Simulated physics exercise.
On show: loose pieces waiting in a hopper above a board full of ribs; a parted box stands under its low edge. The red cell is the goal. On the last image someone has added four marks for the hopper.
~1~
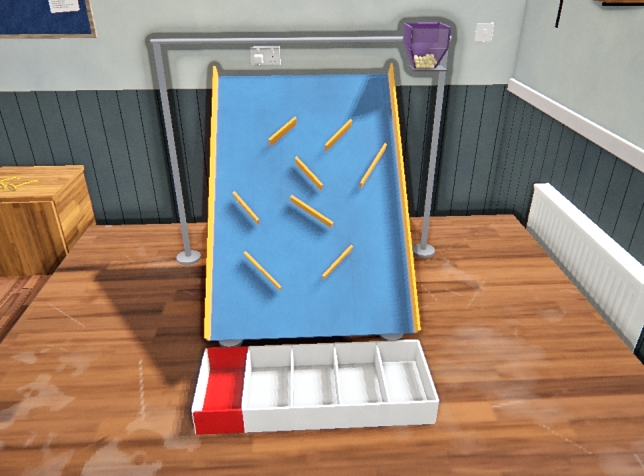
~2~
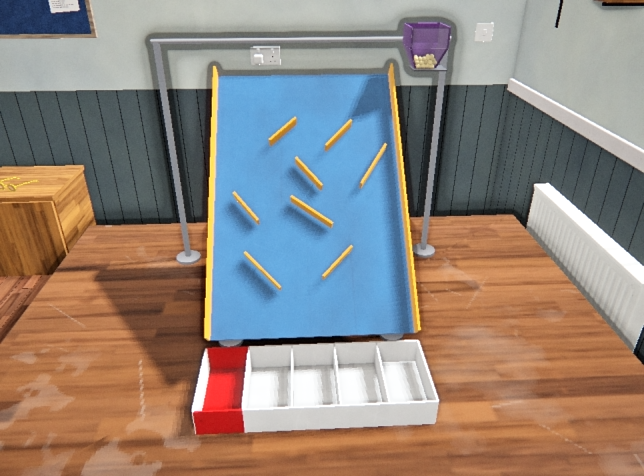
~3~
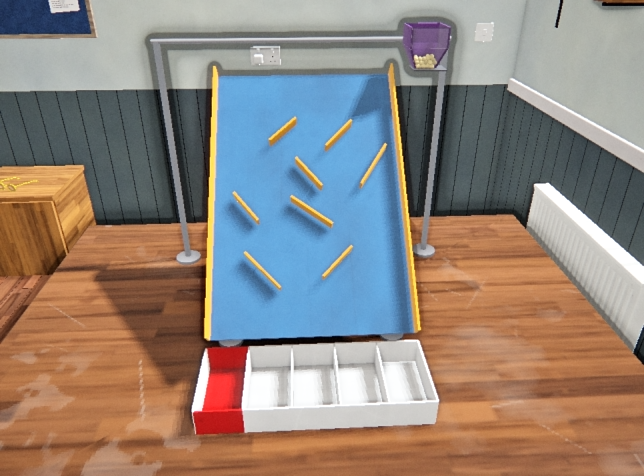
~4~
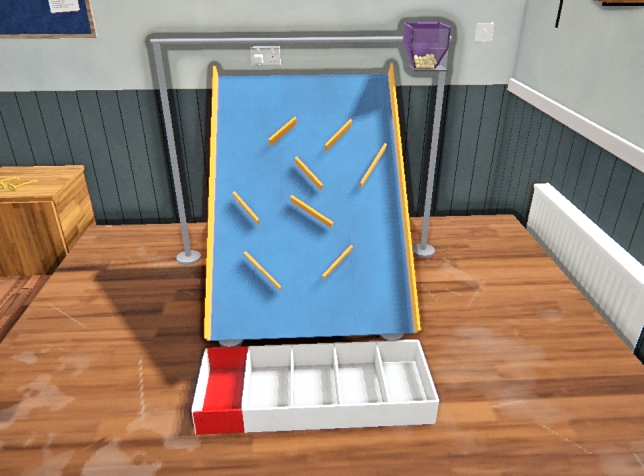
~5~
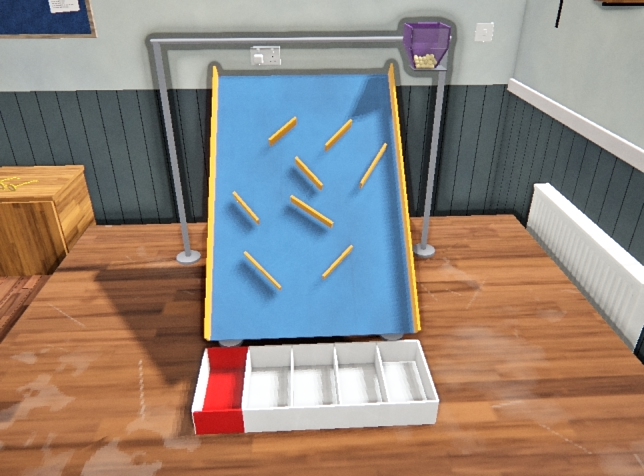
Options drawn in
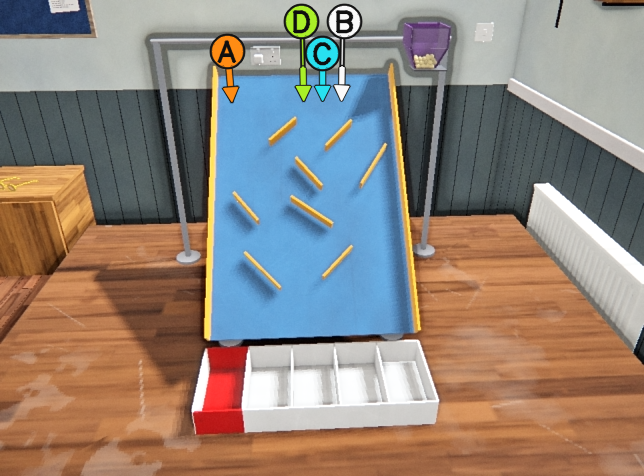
At first, a purple hopper holding small pale pieces hangs at the upper right of a metal frame, above a sloping blue board with slanted orange ribs. Below, a white box with a red left compartment sits empty on the wooden surface, and nothing visibly moves through to the end.
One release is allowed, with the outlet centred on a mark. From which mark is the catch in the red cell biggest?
The best mark is A.
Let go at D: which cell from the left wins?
The fifth.
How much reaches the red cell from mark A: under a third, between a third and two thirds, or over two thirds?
Mark A gives between a third and two thirds.
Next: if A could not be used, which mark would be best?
D it is.
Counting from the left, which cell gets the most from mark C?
It is the fifth one.
On the marked copy, mark A meets the board at (231, 96); mark B meets the board at (341, 95); mark C meets the board at (322, 95); mark D meets the board at (303, 95).
With A, about two thirds in the red cell, about a third in other cells.
With B, none in the red cell, nearly all in other cells, a small part outside the box.
With C, none in the red cell, nearly all in other cells, a small part outside the box.
With D, a small part in the red cell, most in other cells.
